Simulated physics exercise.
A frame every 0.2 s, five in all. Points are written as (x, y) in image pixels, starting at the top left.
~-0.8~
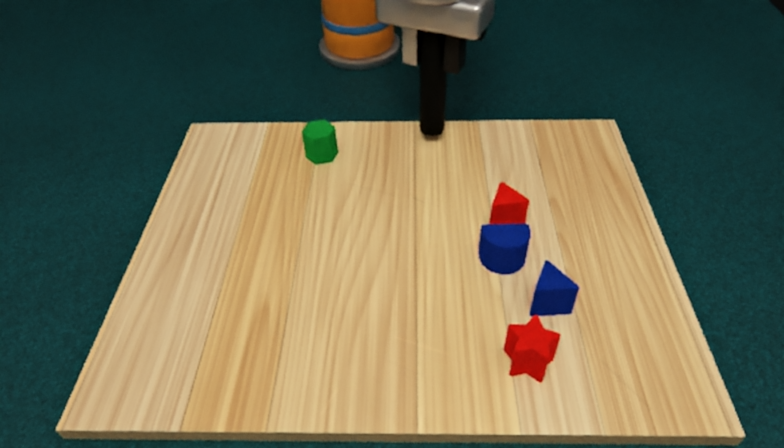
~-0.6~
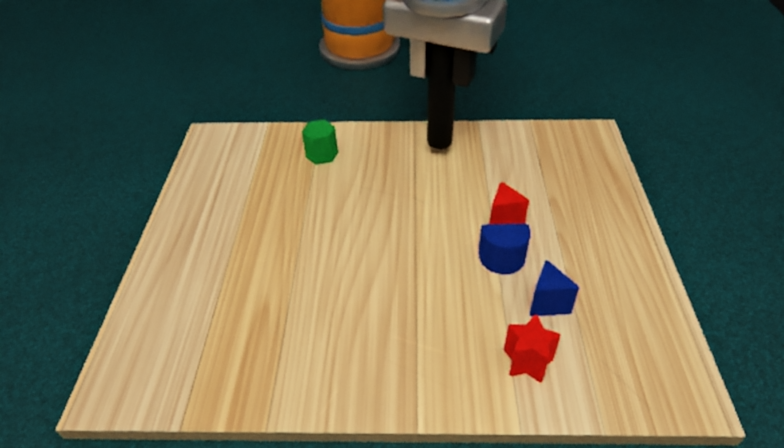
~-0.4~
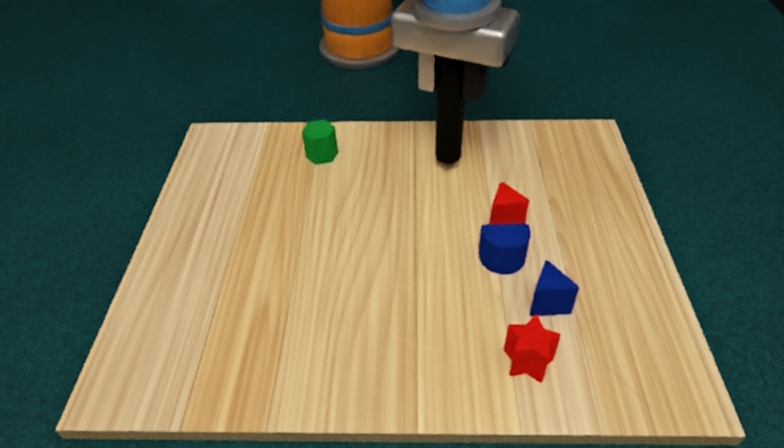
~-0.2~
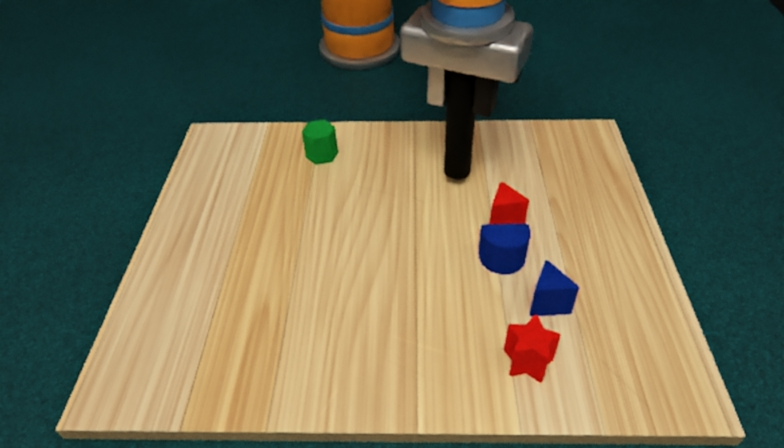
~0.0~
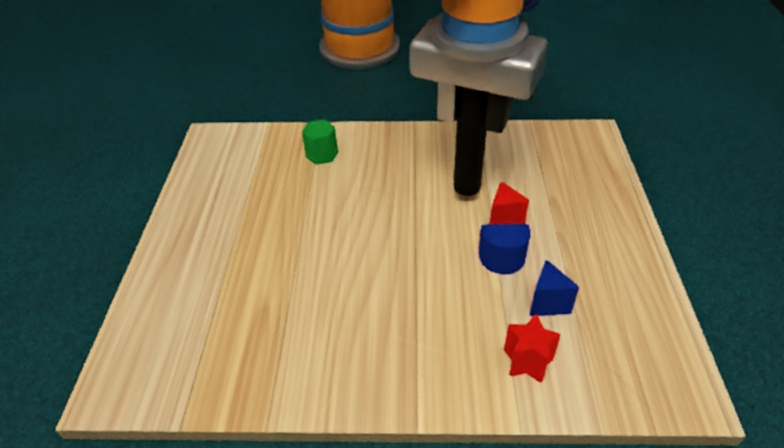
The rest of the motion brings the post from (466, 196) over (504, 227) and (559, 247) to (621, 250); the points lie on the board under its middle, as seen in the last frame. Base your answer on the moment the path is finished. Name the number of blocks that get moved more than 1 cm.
I think only one will be displaced.
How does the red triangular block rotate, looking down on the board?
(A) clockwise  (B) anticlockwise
Letter A.
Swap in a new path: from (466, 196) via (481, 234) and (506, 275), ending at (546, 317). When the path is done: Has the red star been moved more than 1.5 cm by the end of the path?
No, it doesn't check out.
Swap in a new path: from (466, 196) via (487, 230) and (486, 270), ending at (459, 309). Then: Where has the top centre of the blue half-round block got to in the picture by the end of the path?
The centre of its top face lies at (519, 257).
On the path given first. One third of the way, post at (506, 220); red triangular block at (536, 209).
Two thirds of the way, post at (562, 240); red triangular block at (595, 229).
At the end, post at (623, 243); blue half-round block in place; red triangular block at (652, 242), turned 45° clockwise.
